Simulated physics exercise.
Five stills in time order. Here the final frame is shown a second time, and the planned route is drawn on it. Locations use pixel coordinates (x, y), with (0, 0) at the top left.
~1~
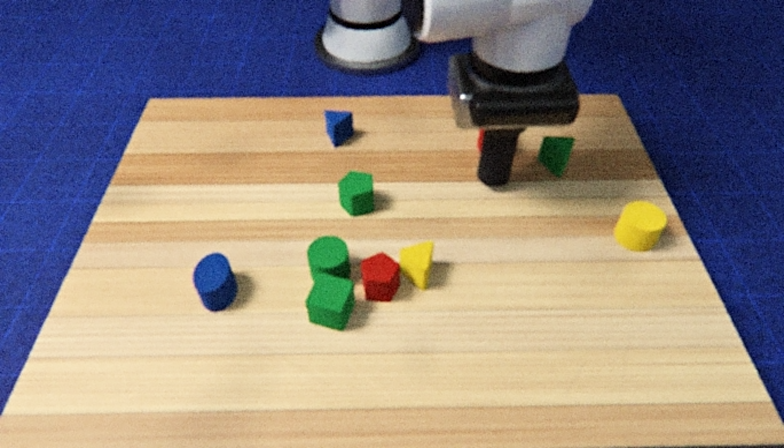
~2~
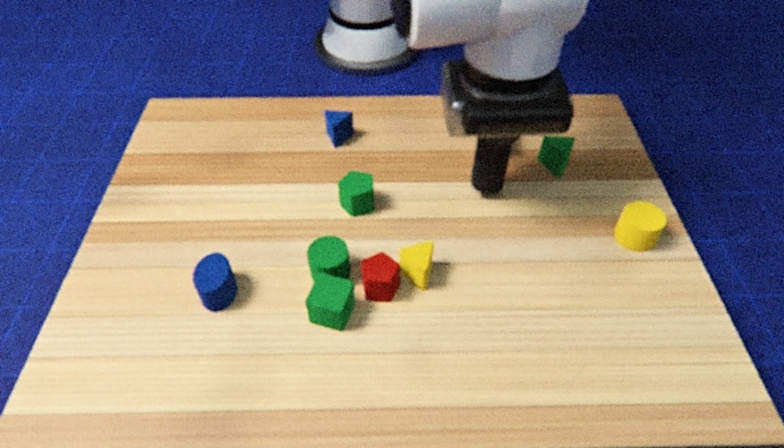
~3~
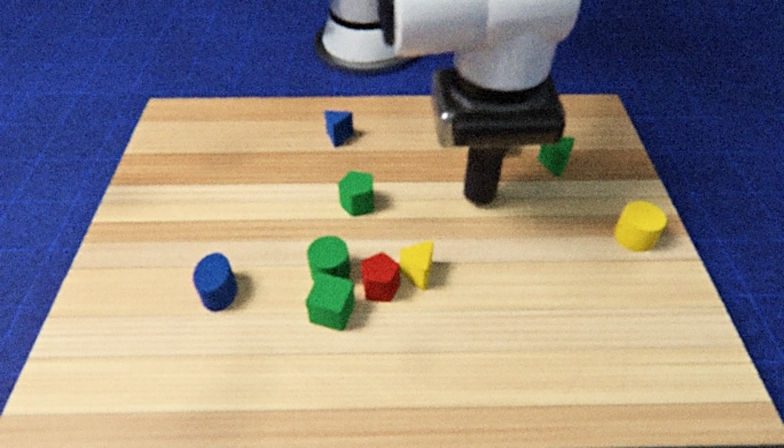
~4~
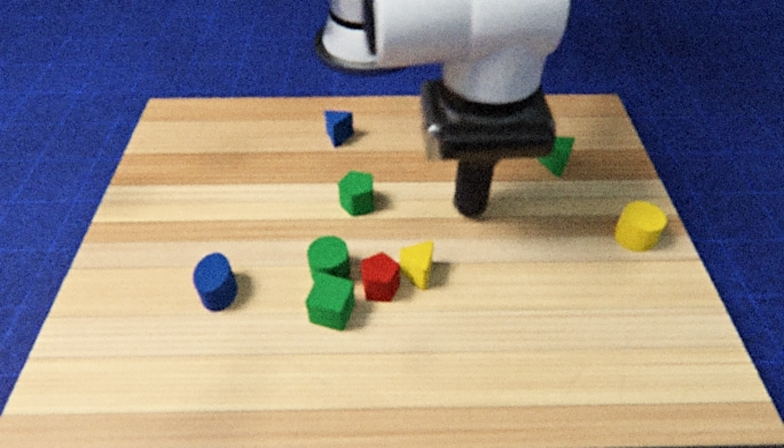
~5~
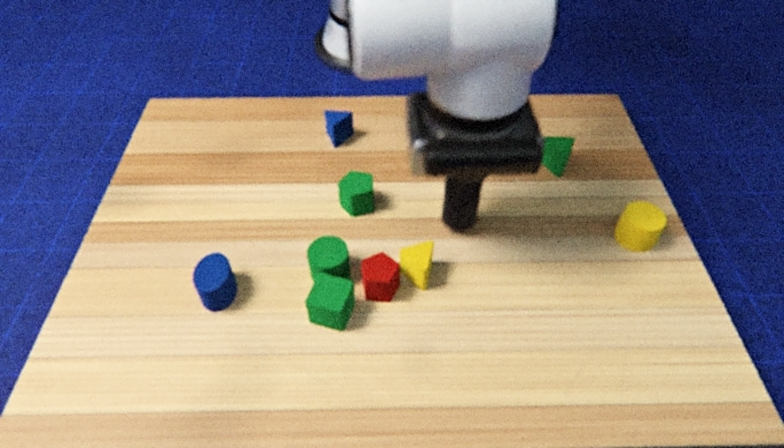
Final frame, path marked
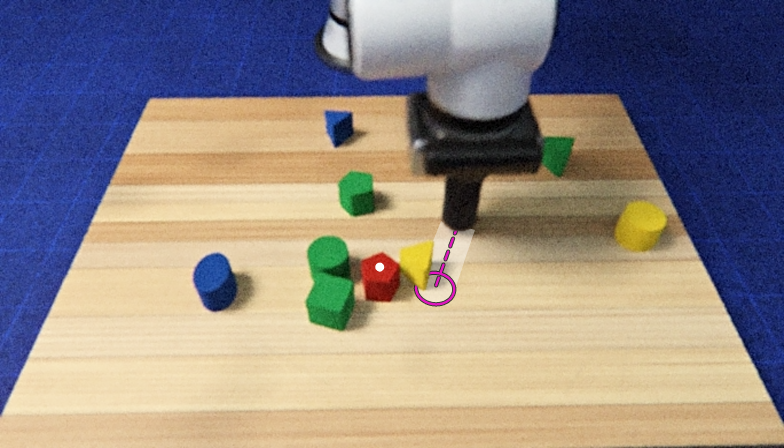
The footage shows a robot arm with a dark rod moving a short way down and to the left above a wooden board, while the scattered green, red, yellow and blue blocks stay still.
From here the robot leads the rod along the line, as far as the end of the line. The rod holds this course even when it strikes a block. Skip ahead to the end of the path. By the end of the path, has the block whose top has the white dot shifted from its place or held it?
Shifted out of place.
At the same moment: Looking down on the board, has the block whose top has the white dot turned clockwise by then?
I believe so.
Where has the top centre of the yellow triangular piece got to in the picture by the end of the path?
The yellow triangular piece ends near (397, 276).
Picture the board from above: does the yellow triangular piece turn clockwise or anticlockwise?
From above, the yellow triangular piece will be seen to turn clockwise.
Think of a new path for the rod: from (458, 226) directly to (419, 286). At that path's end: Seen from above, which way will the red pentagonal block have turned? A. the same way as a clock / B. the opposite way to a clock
My pick is A.
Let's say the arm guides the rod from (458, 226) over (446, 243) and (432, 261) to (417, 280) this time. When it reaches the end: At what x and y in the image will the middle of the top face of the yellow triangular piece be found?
The yellow triangular piece ends near (398, 280).
Drawn move, straight from (458, 226) to (435, 288); the dot is on the red pentagonal block.
On the path given first. Halfway along, rod at (447, 249); nothing pushed yet.
At the end, rod at (436, 282); green square block at (326, 293); red pentagonal block at (364, 272), turned 30° clockwise; yellow triangular piece at (397, 276), turned 25° clockwise.
